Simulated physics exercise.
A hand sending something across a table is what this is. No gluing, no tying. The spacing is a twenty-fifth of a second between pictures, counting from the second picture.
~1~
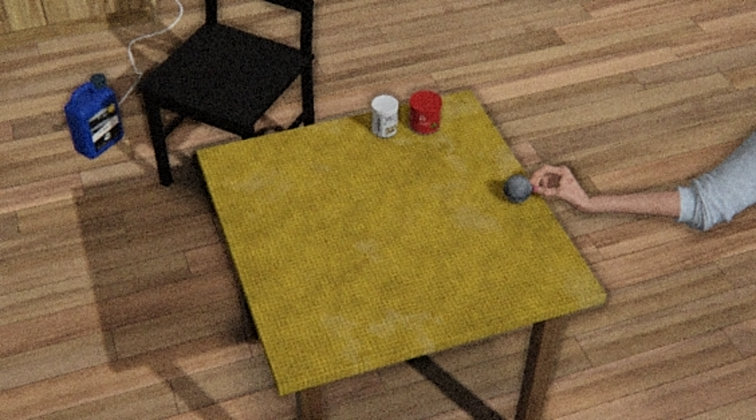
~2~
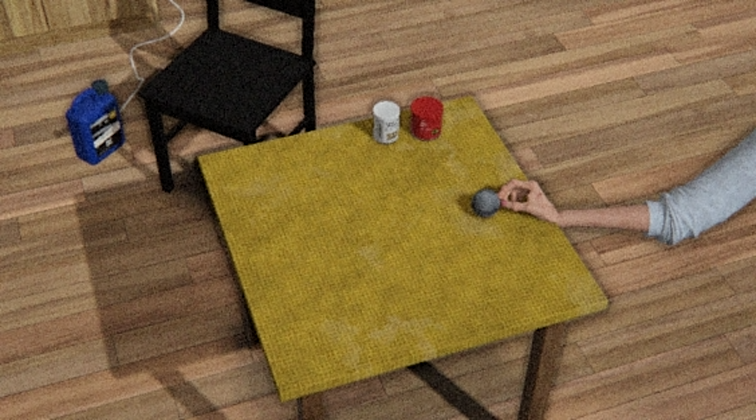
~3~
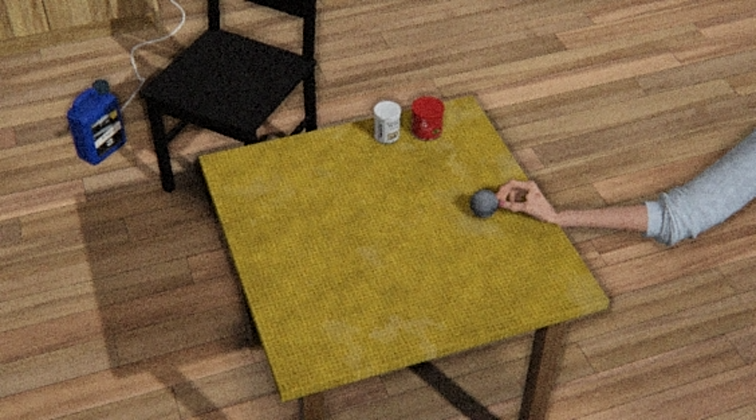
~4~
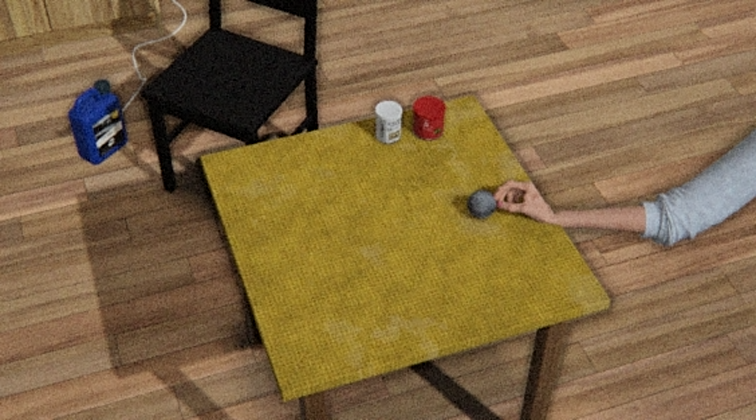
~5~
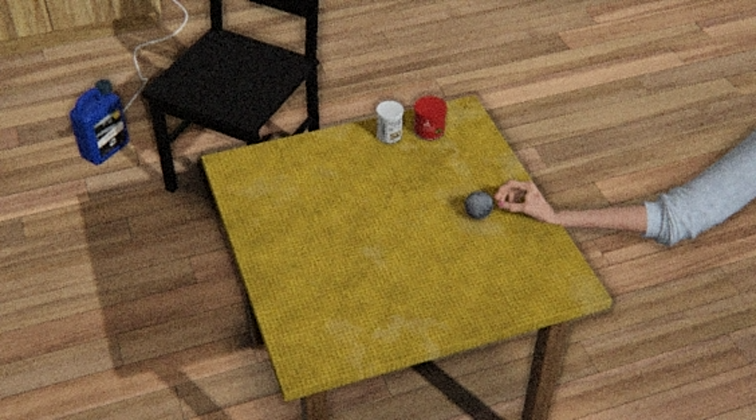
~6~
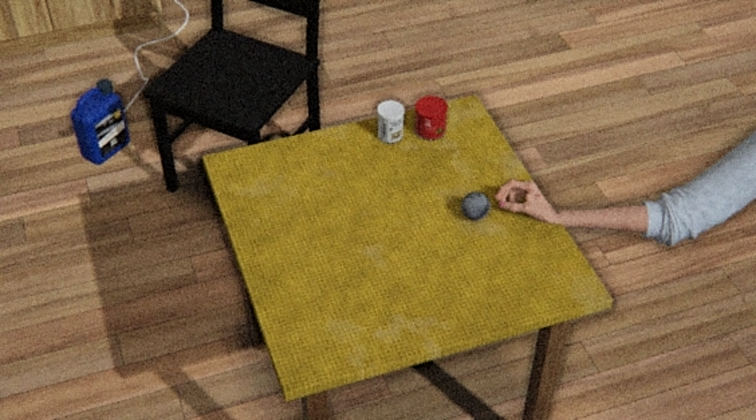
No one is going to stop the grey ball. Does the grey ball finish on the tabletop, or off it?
The grey ball finishes on the tabletop.
Then, 0.20 s later than the last frame, grey ball moved about its own width near (458, 211).
Then, 0.40 s later than the last frame, grey ball moved about its own width near (444, 214).
Then, 0.70 s later than the last frame, grey ball moved well along near (430, 218).
When it is over, moved from the start, grey ball. End places, in pixels of the last picture, grey ball near (425, 219).
